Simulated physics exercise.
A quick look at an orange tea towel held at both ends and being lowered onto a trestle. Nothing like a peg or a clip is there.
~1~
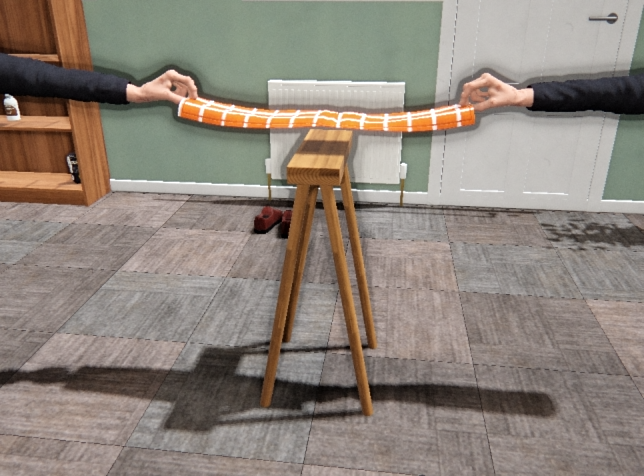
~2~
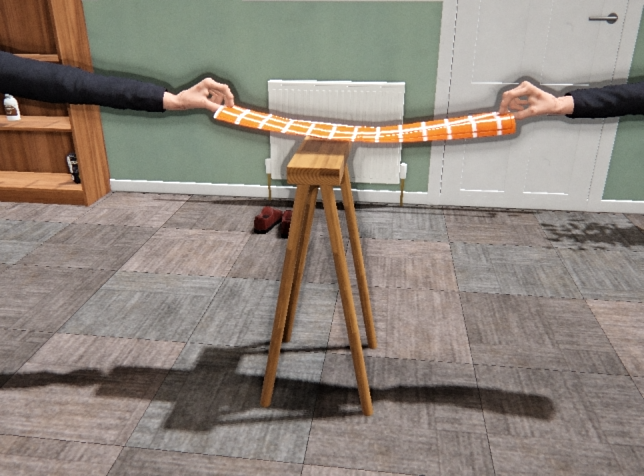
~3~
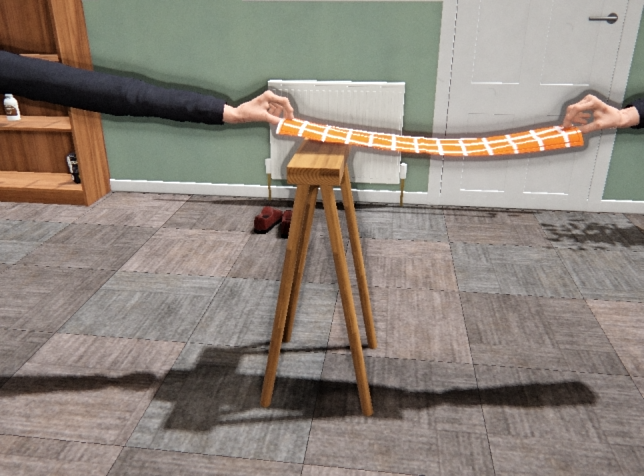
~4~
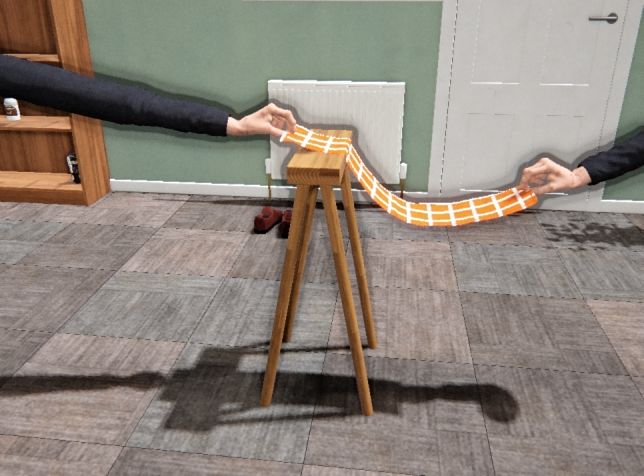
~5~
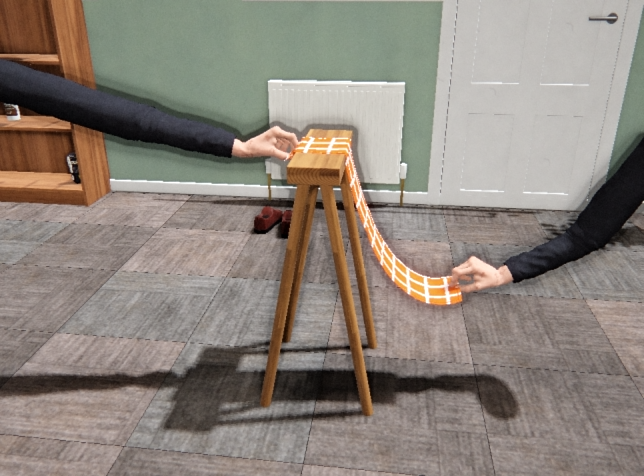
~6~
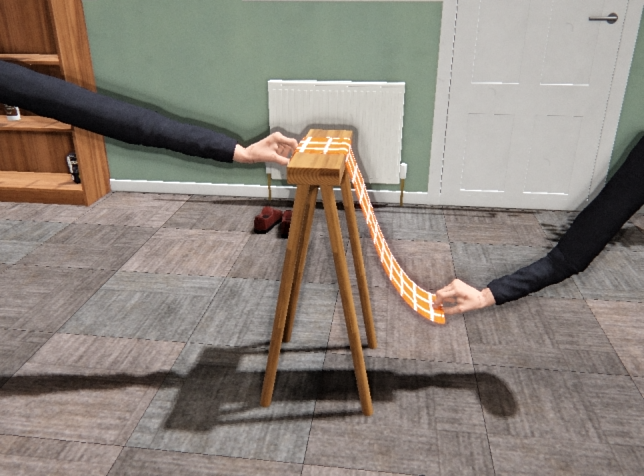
In a carpeted room with a radiator and a door, two hands carry an orange and white checked cloth rightward above a wooden trestle, then lower it across the top, the right hand drawing its end far down.
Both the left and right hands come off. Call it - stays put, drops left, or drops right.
Drops right.
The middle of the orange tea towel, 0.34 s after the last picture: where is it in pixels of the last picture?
By that point you'd find its middle at (370, 275).
Then, 0.34 s after the last picture, tea towel clear of the top and falling near (370, 275).
Then, 0.60 s after the last picture, tea towel in a heap on the floor near (369, 373).
At rest, tea towel in a heap on the floor near (369, 376). The orange tea towel goes down on the right side.
